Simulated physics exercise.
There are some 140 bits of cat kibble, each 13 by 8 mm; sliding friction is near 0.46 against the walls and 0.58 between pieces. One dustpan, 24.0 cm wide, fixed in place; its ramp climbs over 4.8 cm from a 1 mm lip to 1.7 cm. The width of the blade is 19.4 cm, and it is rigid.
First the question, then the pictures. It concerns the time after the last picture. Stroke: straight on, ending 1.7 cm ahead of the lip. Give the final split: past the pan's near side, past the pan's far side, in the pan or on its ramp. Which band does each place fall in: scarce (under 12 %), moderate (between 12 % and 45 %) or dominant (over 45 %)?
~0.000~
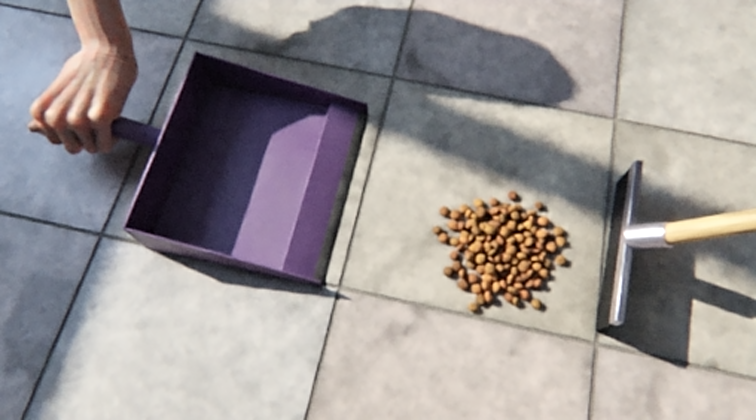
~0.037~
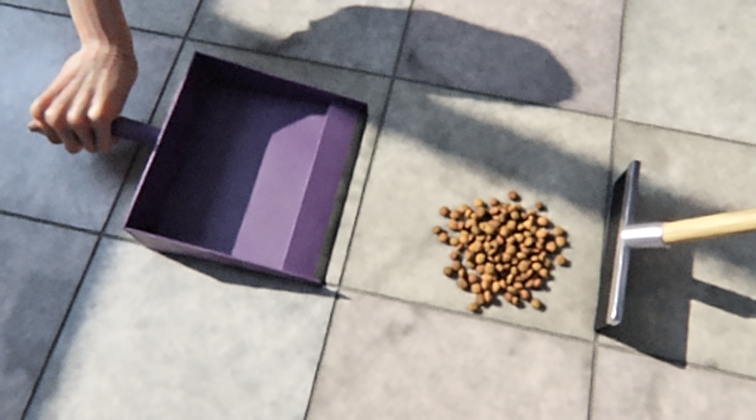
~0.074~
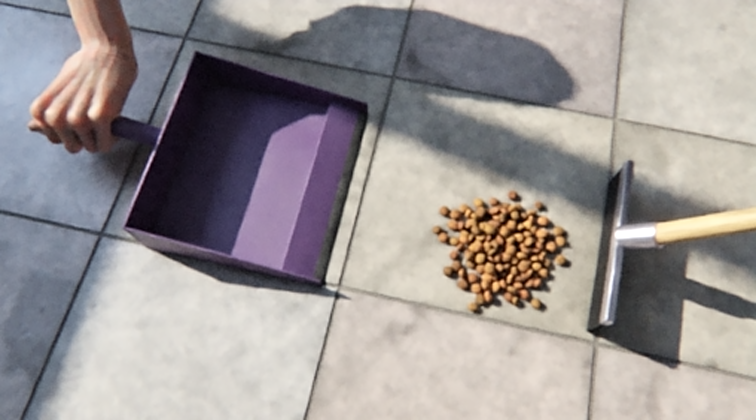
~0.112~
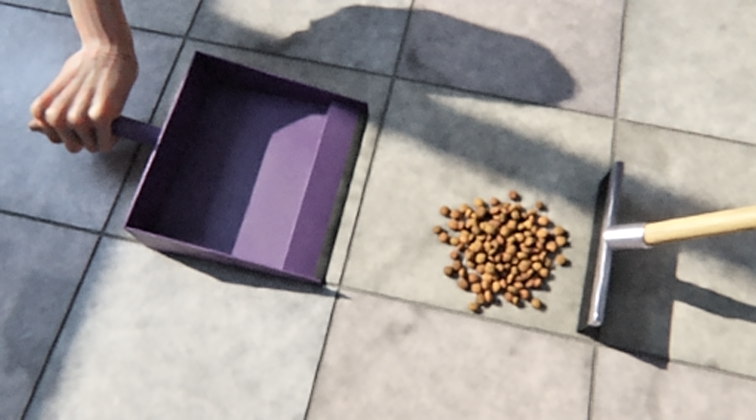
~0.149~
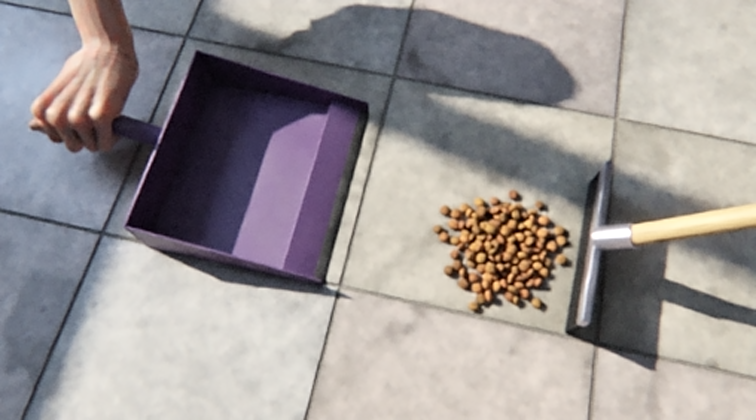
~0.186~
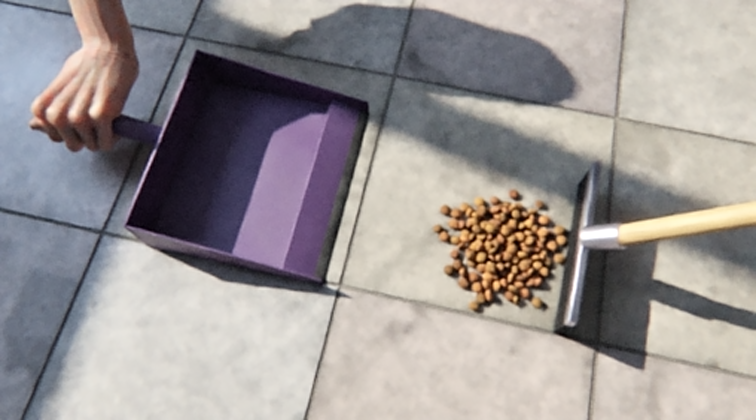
Past the pan's near side: A moderate quantity; past the pan's far side: Not much; in the pan or on its ramp: A moderate quantity.
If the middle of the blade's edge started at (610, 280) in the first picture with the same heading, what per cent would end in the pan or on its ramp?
Estimate: Near 25 %.
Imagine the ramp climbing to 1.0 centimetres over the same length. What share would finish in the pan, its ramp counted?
Estimate with the new ramp: Some 35 in a hundred.
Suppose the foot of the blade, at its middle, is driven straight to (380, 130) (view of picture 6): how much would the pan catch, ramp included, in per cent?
That would come to near 30 percent.
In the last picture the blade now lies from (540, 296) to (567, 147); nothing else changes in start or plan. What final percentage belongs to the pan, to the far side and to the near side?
The pan gets 45, the far side 0 and the near side 5.
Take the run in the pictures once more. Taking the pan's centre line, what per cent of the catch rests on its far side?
Roughly 0 percent.
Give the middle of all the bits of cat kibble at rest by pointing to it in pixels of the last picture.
Look around (333, 242) in the last picture.
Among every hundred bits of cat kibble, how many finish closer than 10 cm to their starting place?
Around 10 per cent, give or take.
After 0.54 s, middle of the blade 15 cm from the lip; 0 % over the lip, far side 0 %, near side 5 %.
After 0.78 s, middle of the blade 7 cm from the lip; 0 % over the lip, far side 0 %, near side 15 %.
After 1.12 s, middle of the blade 2 cm from the lip; 35 % over the lip, far side 0 %, near side 15 %.
In the end, at 1.4 s, near side 15 %, far side 0 %, pan 35 %, in front of the lip or behind the blade 50 %.
